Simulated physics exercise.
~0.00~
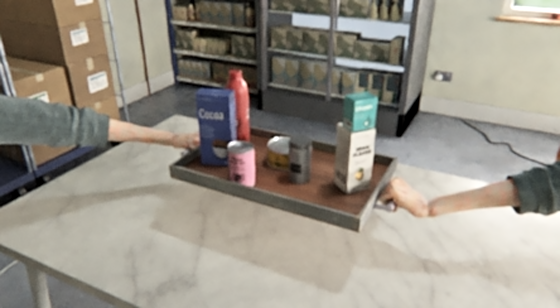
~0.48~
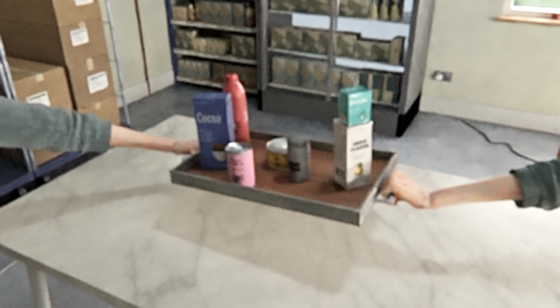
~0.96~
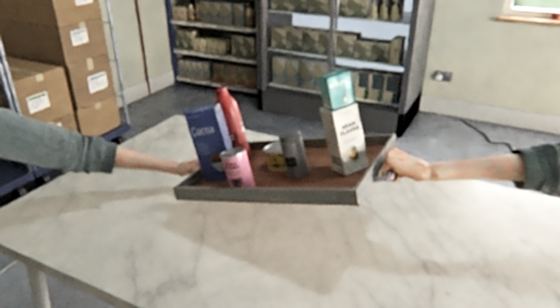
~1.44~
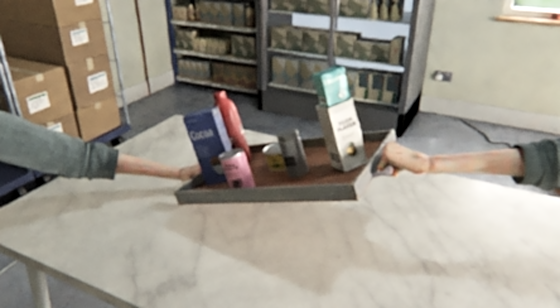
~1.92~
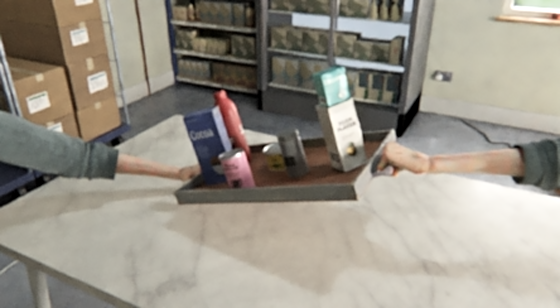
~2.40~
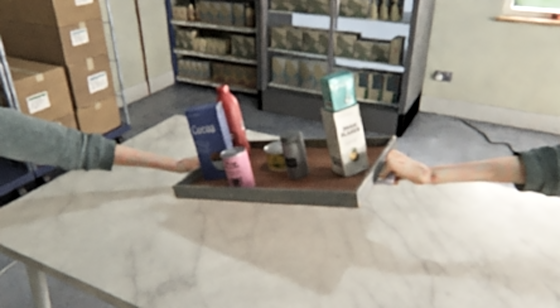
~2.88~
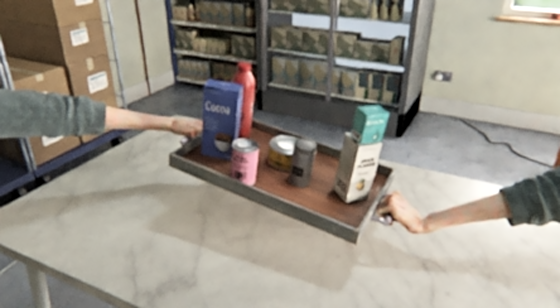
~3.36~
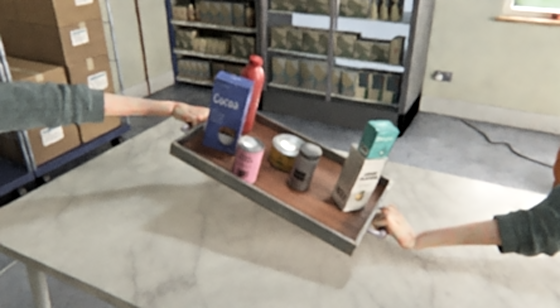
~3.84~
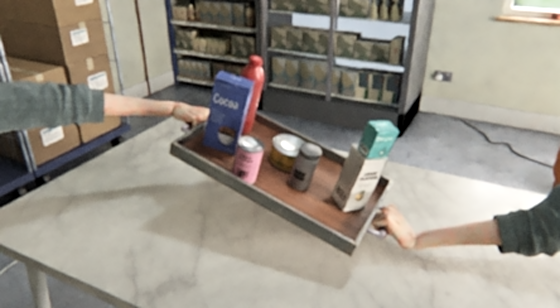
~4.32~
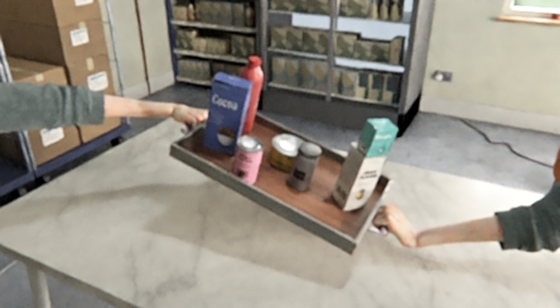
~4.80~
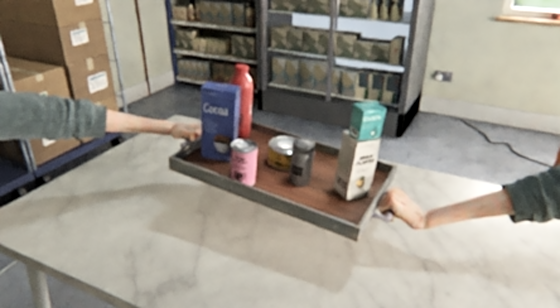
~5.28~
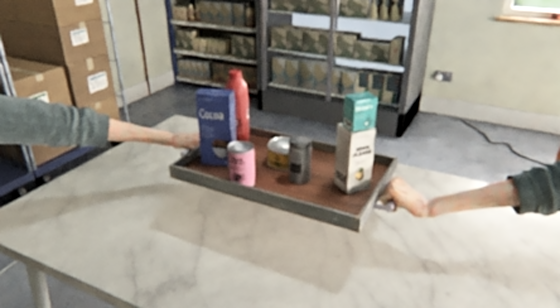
In a storeroom, two hands tilt a loaded tray left, then right, then level it.
